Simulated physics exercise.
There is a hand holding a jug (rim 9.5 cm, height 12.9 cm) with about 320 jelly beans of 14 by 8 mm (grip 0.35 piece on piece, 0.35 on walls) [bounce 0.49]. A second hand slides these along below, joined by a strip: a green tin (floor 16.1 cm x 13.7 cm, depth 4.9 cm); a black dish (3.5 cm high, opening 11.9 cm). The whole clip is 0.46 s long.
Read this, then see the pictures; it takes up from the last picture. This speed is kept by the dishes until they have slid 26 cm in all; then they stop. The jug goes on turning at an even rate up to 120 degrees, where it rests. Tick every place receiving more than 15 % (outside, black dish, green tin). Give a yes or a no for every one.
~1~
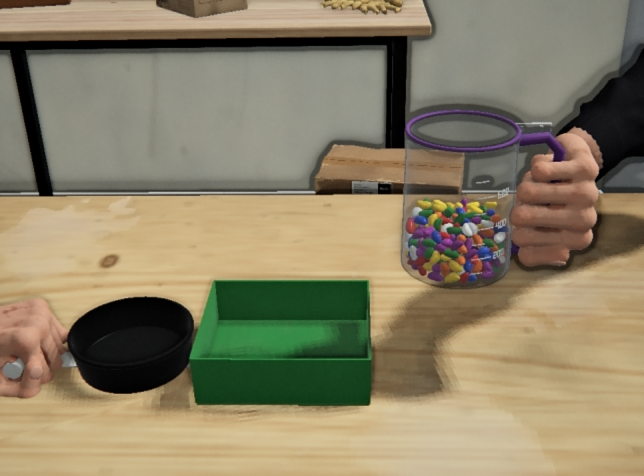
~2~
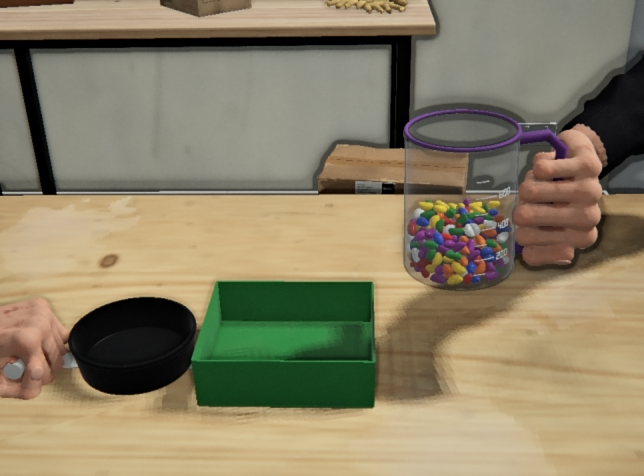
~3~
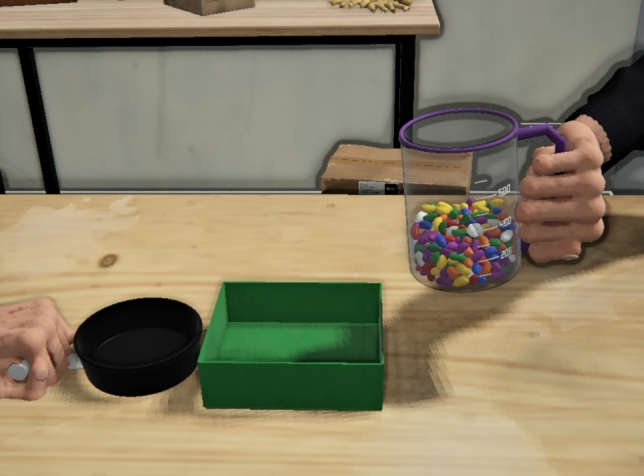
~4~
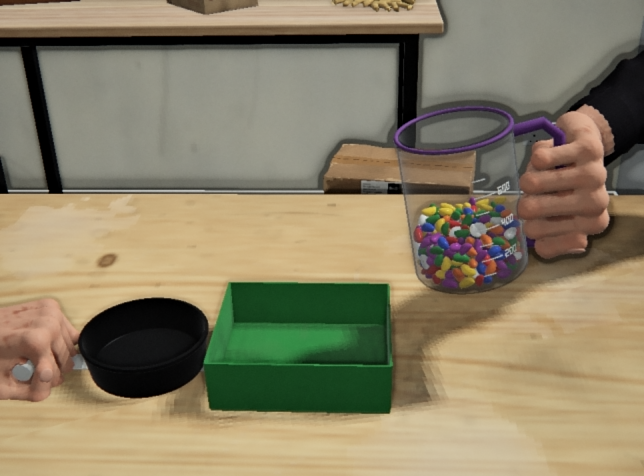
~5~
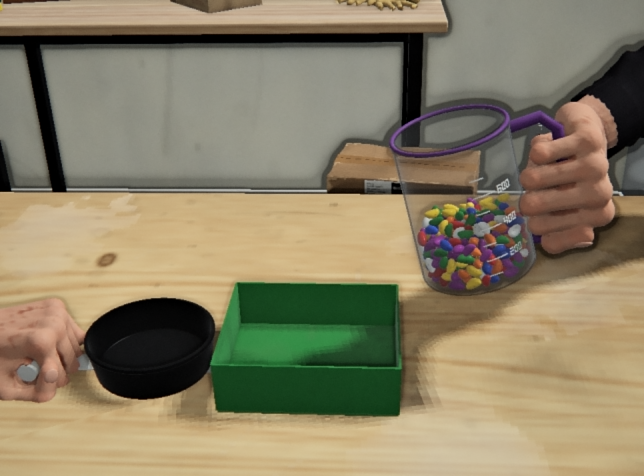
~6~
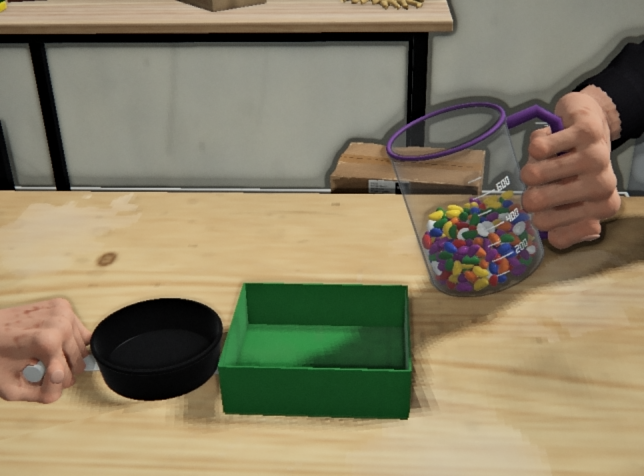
Outside everything - no; black dish - yes; green tin - no.
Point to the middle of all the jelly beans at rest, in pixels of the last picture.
Around (384, 352).
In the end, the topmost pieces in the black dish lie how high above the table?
About 5.0 centimetres.
Then, 0.94 s after the last picture, tilt 63 degrees; jug 100 %; middle of all pieces on or above the table near (504, 225).
Then, 1.72 s after the last picture, tilt 99 degrees; jug 100 %; middle of all pieces on or above the table near (499, 216).
Then, 2.43 s after the last picture, tilt 120 degrees; black dish 75 %, jug 15 %, in the air 10 %; middle of all pieces on or above the table near (382, 328).
Then, 3.12 s after the last picture, tilt 120 degrees; black dish 100 %; middle of all pieces on or above the table near (386, 350).
In the end, outside 0 %, black dish 100 %, green tin 0 %, jug 0 %.
